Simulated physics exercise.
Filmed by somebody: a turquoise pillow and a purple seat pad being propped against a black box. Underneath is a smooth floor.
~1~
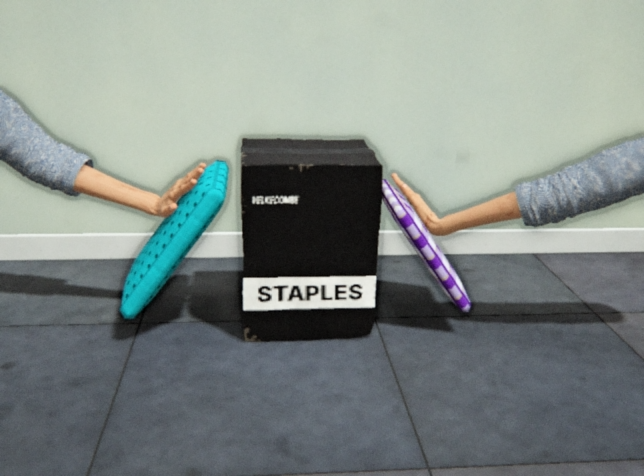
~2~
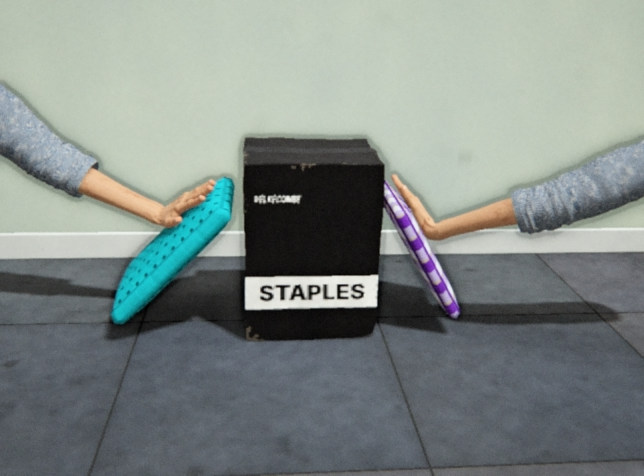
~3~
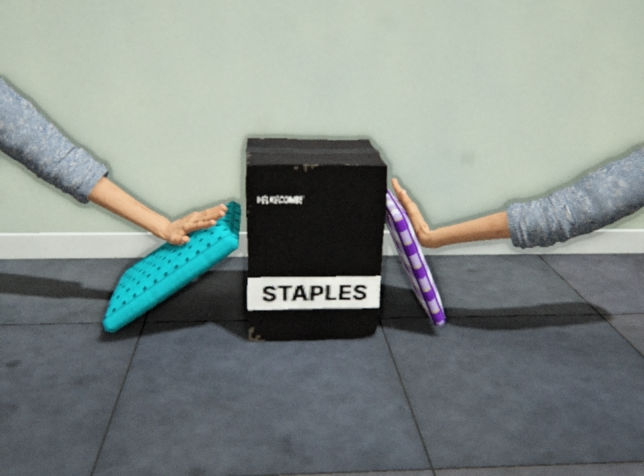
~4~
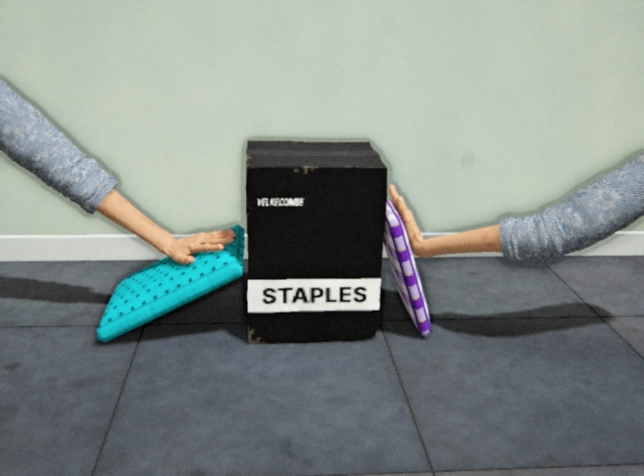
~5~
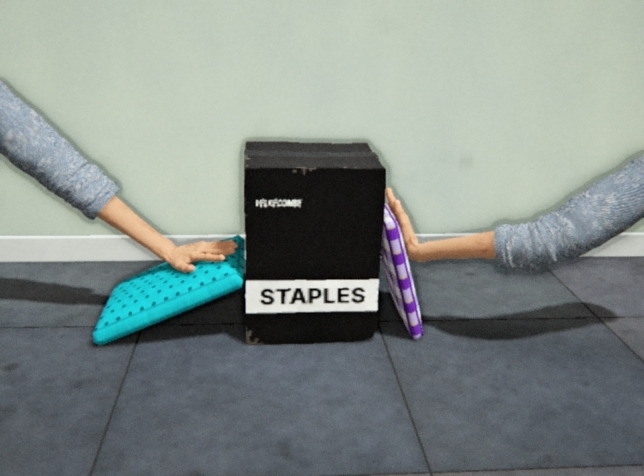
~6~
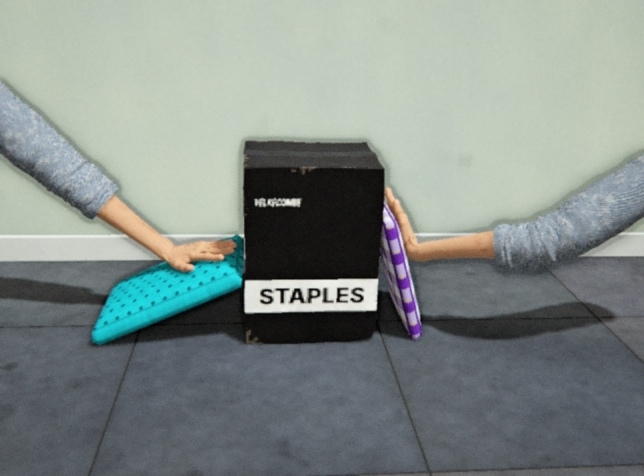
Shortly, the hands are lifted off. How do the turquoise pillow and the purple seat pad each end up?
They end up like this: The turquoise pillow lying down, the purple seat pad propped up.
Then, 0.30 s past the final frame, pillow flat on the floor near (170, 306); seat pad still up near (393, 262).
When it is over, pillow flat on the floor near (170, 307); seat pad still up near (393, 262). The turquoise pillow slips and lies down and the purple seat pad holds its lean.
